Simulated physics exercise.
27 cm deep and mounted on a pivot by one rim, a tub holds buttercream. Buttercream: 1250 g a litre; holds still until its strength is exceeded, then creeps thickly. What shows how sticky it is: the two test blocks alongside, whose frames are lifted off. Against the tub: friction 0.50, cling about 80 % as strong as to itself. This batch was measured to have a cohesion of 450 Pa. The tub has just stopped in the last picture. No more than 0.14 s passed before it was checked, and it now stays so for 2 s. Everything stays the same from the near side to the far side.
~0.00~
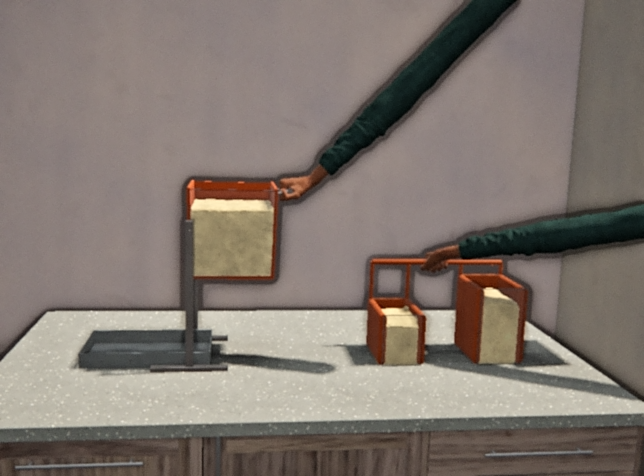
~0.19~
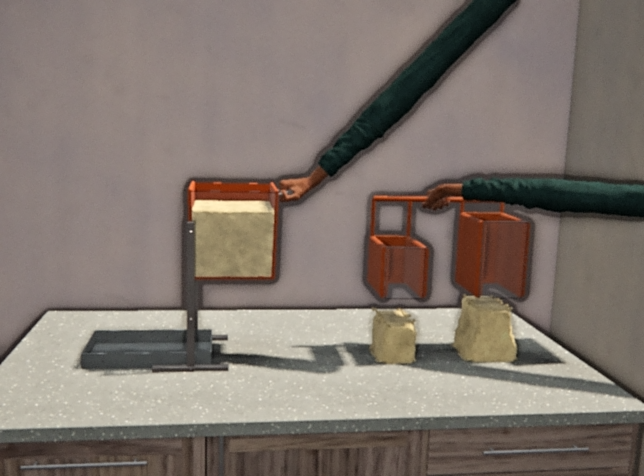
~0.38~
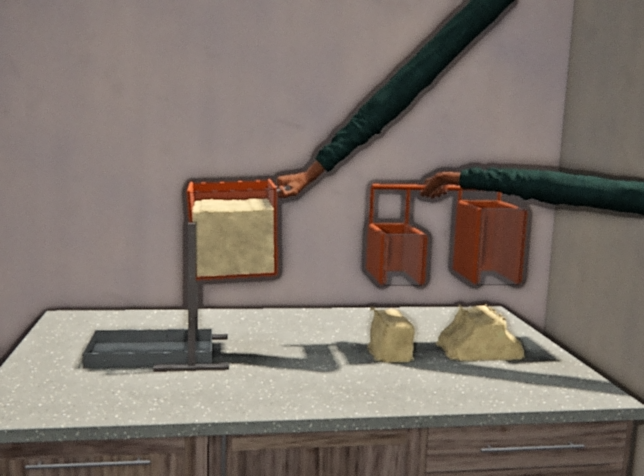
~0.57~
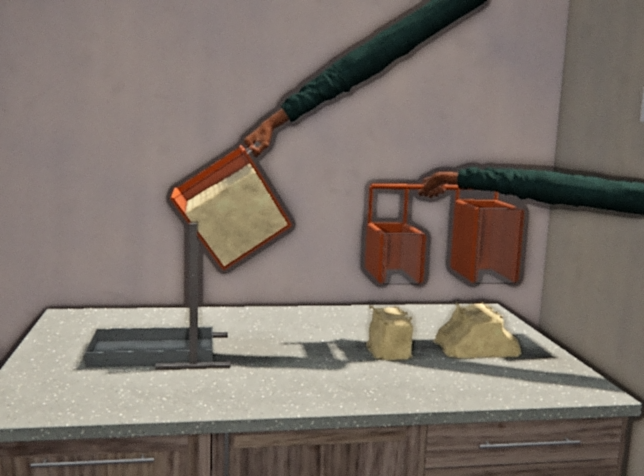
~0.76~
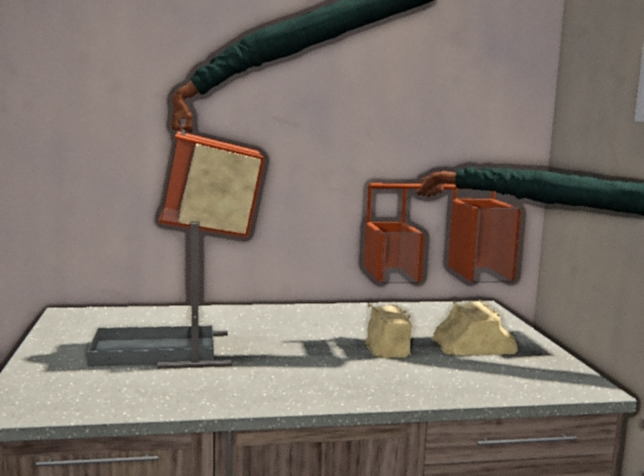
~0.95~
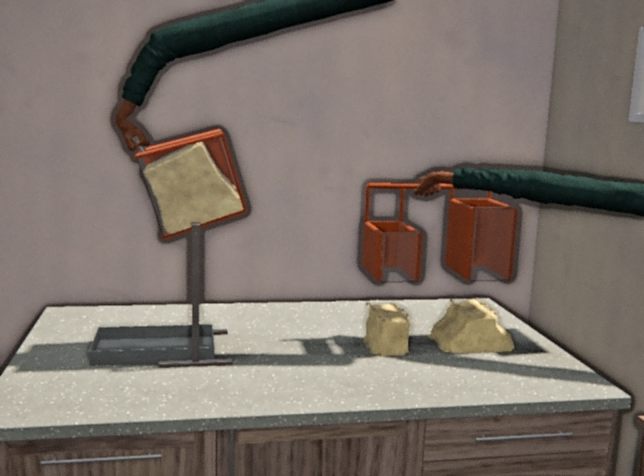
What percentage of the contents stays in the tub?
Near 0 %.
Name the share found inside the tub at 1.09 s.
Near 60 %.
After 1.09 s, the tub is at 107 degrees and holds 61 %.
After 1.26 s, the tub is at 107 degrees and holds 30 %.
After 1.43 s, the tub is at 107 degrees and holds 23 %.
After 1.60 s, the tub is at 107 degrees and holds 15 %.
After 2.95 s, the tub is at 107 degrees and holds 0 %.
